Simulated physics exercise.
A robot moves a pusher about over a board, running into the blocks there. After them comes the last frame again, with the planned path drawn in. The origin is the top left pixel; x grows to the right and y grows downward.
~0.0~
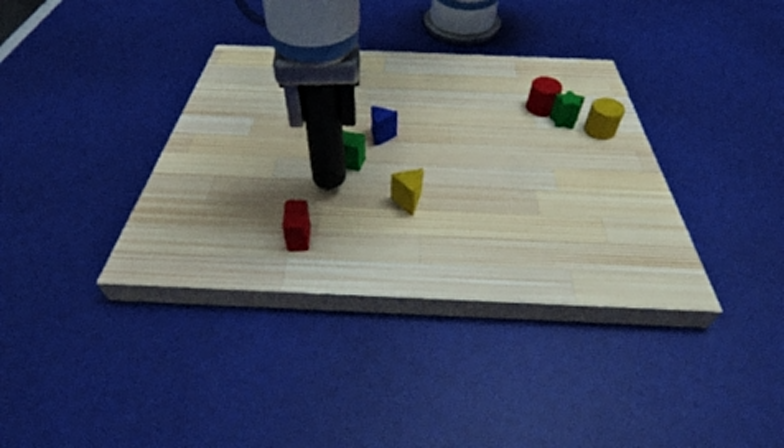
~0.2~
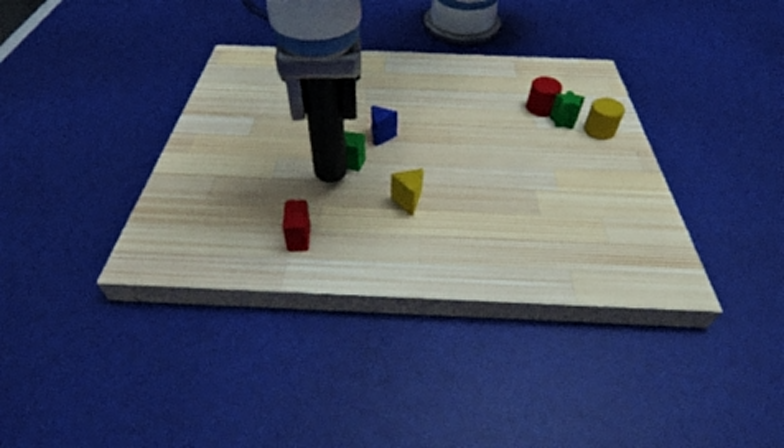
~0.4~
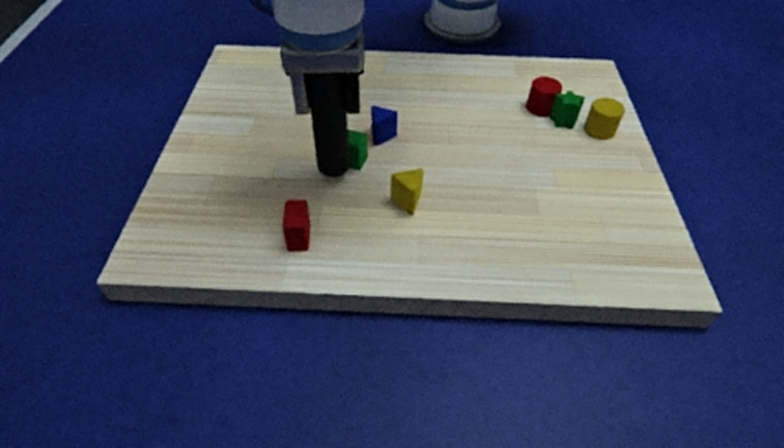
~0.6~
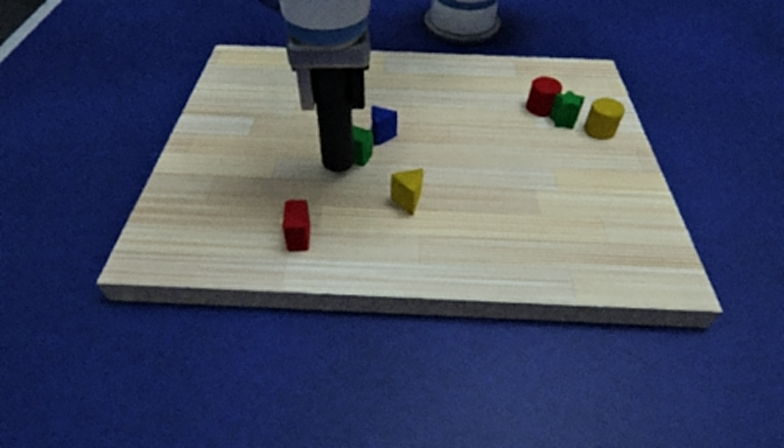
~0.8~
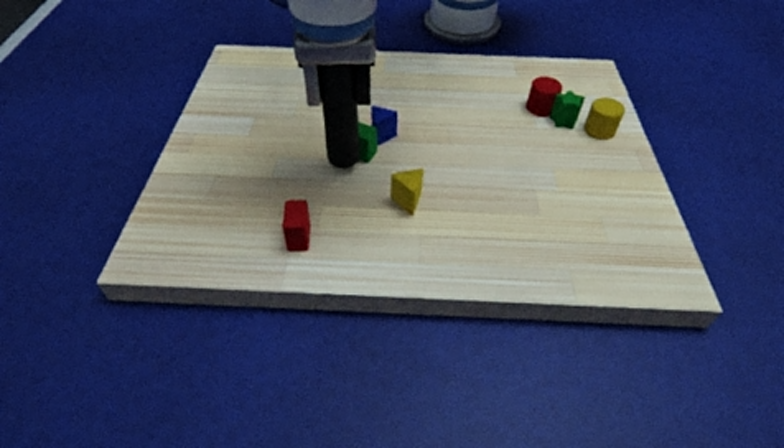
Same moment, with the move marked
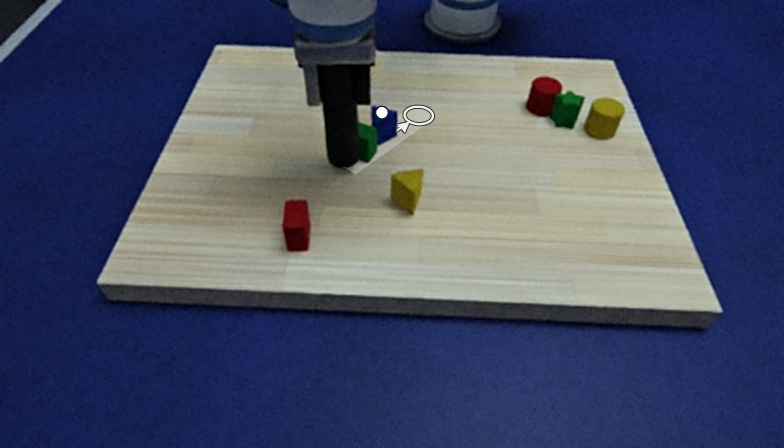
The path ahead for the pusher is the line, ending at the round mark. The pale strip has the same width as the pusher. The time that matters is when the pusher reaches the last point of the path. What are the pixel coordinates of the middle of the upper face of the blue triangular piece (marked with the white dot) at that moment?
My best guess is (427, 68).
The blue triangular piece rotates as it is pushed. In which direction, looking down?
Rotates counter-clockwise.
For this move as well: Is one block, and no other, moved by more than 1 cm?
No, it doesn't check out.
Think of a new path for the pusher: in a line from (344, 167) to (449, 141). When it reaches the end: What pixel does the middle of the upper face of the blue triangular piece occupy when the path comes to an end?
For the centre of its top, I'd go with (391, 101).
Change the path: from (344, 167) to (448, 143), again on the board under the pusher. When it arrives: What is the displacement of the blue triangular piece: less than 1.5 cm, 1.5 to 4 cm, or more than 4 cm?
It goes a little way, 1.5 to 4 cm.
The line goes in a line from (344, 167) to (419, 115); the dot is on the blue triangular piece.
On the path given first. One third of the way, pusher (371, 140); green oblong (387, 112), turned 15° clockwise; blue triangular piece (396, 101), turned 40° anticlockwise.
Two thirds of the way, pusher (396, 122); green oblong (410, 94); blue triangular piece (413, 84), turned 55° anticlockwise.
At the end, pusher (419, 107); green oblong (430, 78), turned 15° anticlockwise; blue triangular piece (427, 68), turned 75° anticlockwise; yellow triangular piece unmoved.
